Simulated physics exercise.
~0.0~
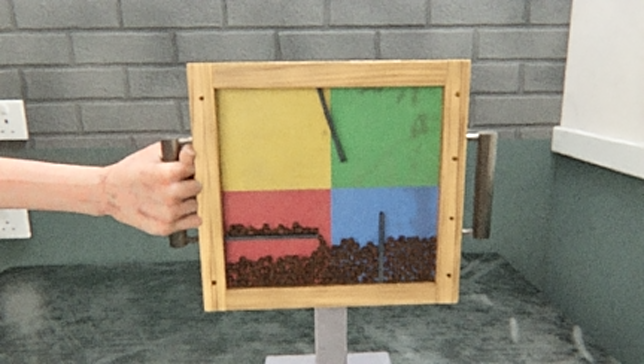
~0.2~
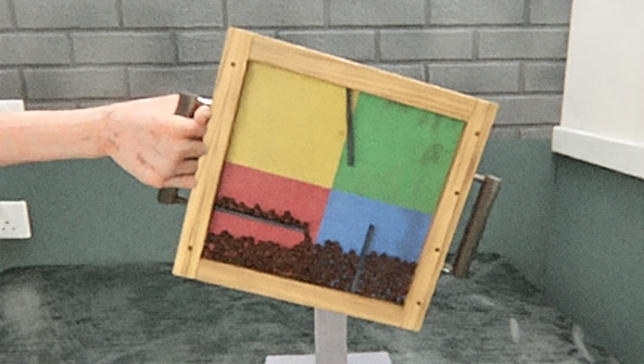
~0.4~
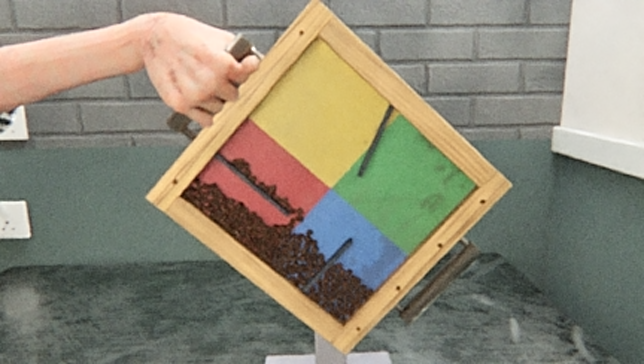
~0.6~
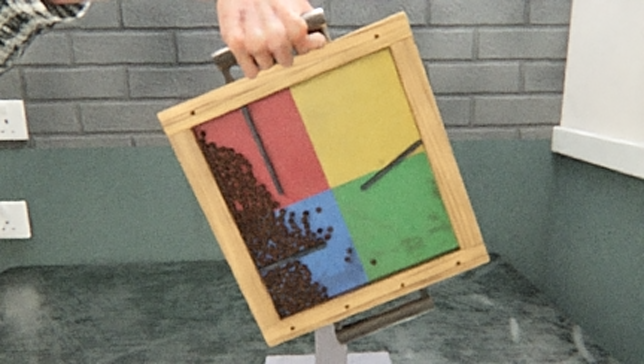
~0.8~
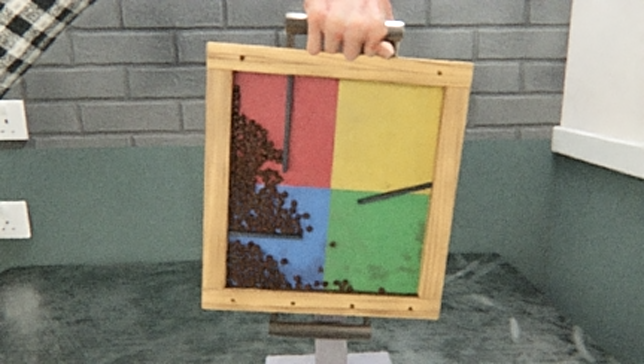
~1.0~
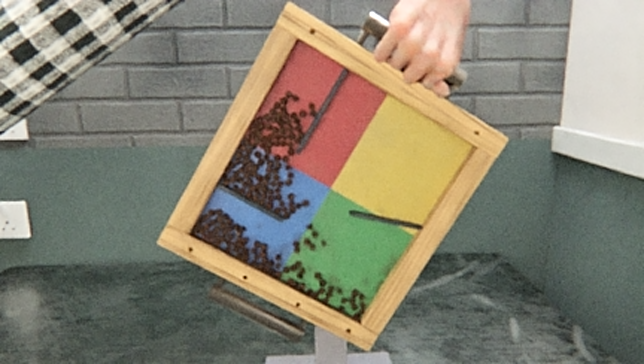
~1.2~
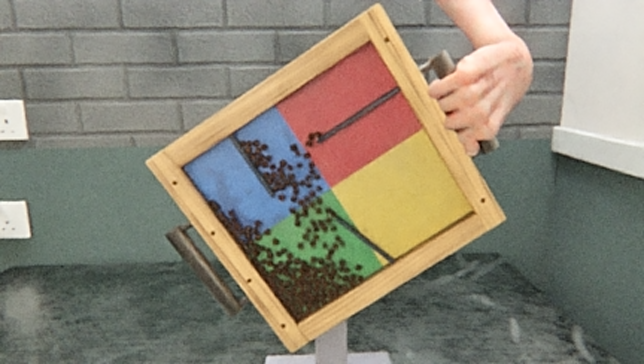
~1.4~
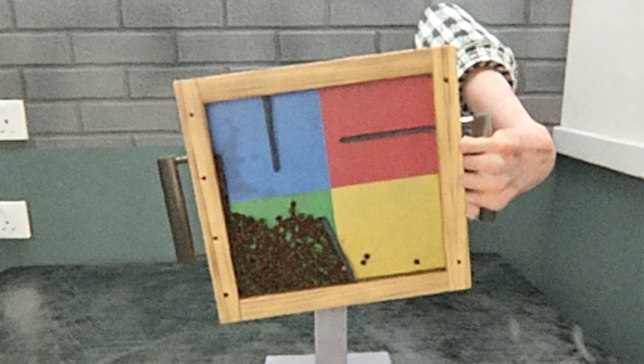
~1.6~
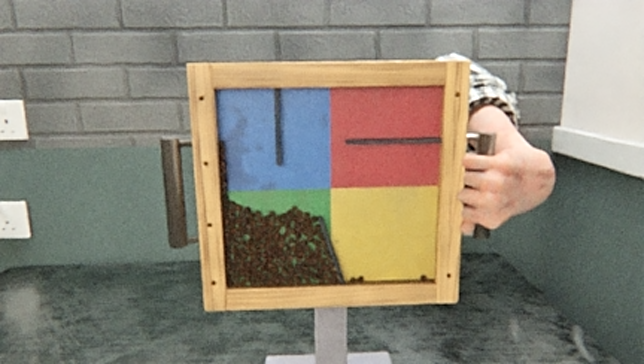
The clip shows a hand turning a square wooden case of small brown pellets clockwise through half a turn, its four coloured quarters rotating along. The pellets slide from the red and blue quarters and settle mostly in the green one at lower left, with a few in yellow.
